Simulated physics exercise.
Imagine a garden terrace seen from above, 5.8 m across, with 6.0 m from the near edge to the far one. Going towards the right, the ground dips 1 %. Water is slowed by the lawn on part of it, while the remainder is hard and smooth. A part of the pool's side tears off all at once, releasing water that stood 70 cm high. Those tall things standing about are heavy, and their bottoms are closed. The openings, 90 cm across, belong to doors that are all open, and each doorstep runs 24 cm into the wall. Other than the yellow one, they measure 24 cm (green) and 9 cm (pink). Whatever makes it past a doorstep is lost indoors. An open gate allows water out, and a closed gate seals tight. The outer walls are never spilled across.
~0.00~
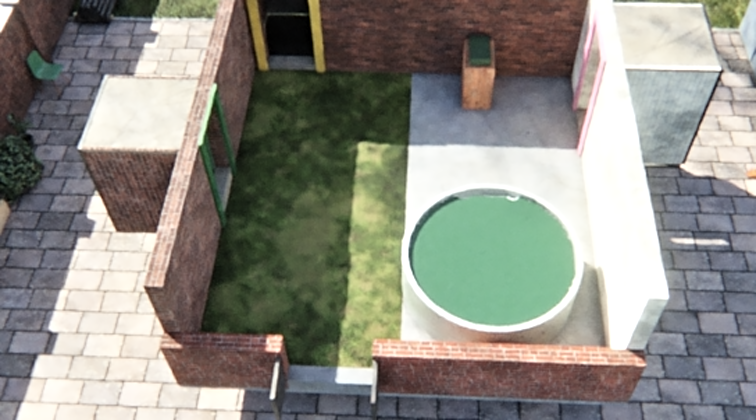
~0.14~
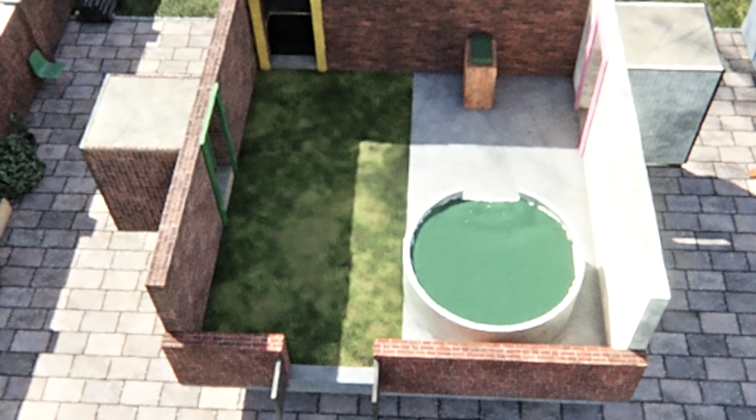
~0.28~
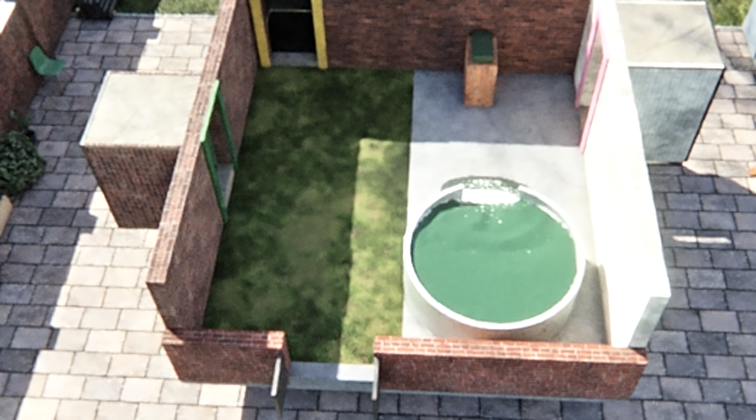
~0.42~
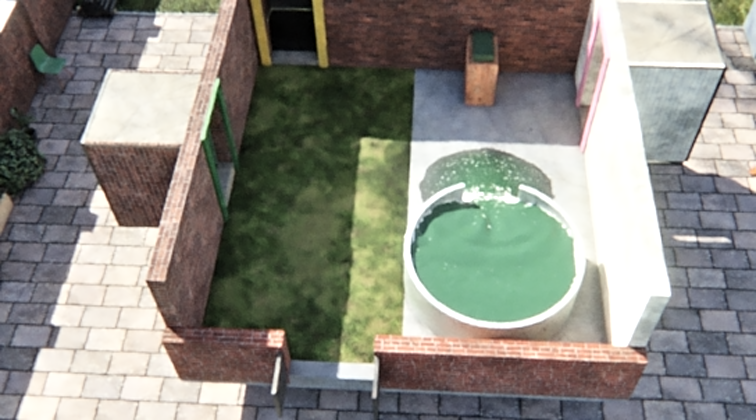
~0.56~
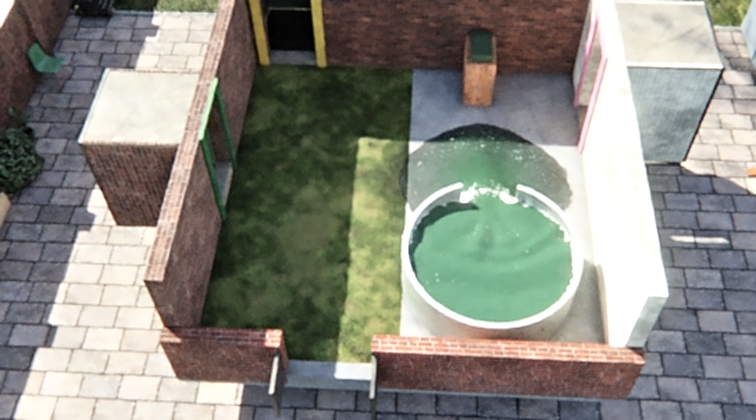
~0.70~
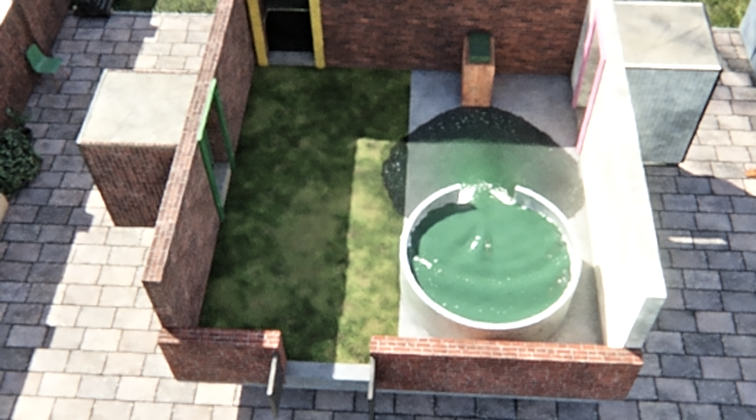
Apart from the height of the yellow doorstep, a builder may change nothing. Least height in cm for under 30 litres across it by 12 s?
Roughly 9 cm.
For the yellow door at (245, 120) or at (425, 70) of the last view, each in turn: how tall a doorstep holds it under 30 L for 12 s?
Around 7.0 and 20 cm respectively.
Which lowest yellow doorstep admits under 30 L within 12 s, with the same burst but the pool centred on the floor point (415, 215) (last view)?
New minimum height: Approx. 14.0 cm.
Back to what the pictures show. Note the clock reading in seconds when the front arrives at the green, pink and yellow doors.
Green: 5.0 s; pink: 1.0 s; yellow: 2.6 s.
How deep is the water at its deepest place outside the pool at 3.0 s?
Max depth: Around 32 cm.
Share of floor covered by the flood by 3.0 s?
The wet part is about 50 per cent.
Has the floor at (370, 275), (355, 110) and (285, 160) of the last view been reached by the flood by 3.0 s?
Untouched; soaked; untouched.
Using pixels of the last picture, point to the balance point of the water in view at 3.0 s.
(475, 197), roughly.
After 1.4 s water covers 35 % of the floor, deepest (34 cm) near (484, 206); it has not reached the yellow door.
After 3.0 s water covers 50 % of the floor, deepest (32 cm) near (502, 110); 8 cm at the yellow door, 0 litres in over its 12 cm doorstep.
After 12.0 s water covers 100 % of the floor, deepest (14 cm) near (605, 364); 7 cm at the yellow door, 6 litres in over its 12 cm doorstep.
At the yellow door as built, the water arrived by 2.6 s and peaked near 14 cm at 5.8 s.
With a doorstep of 7.5 cm, 51 litres would have come in within the 12 s; with 10 cm, 18 litres. So under 30 litres takes about 9 cm.
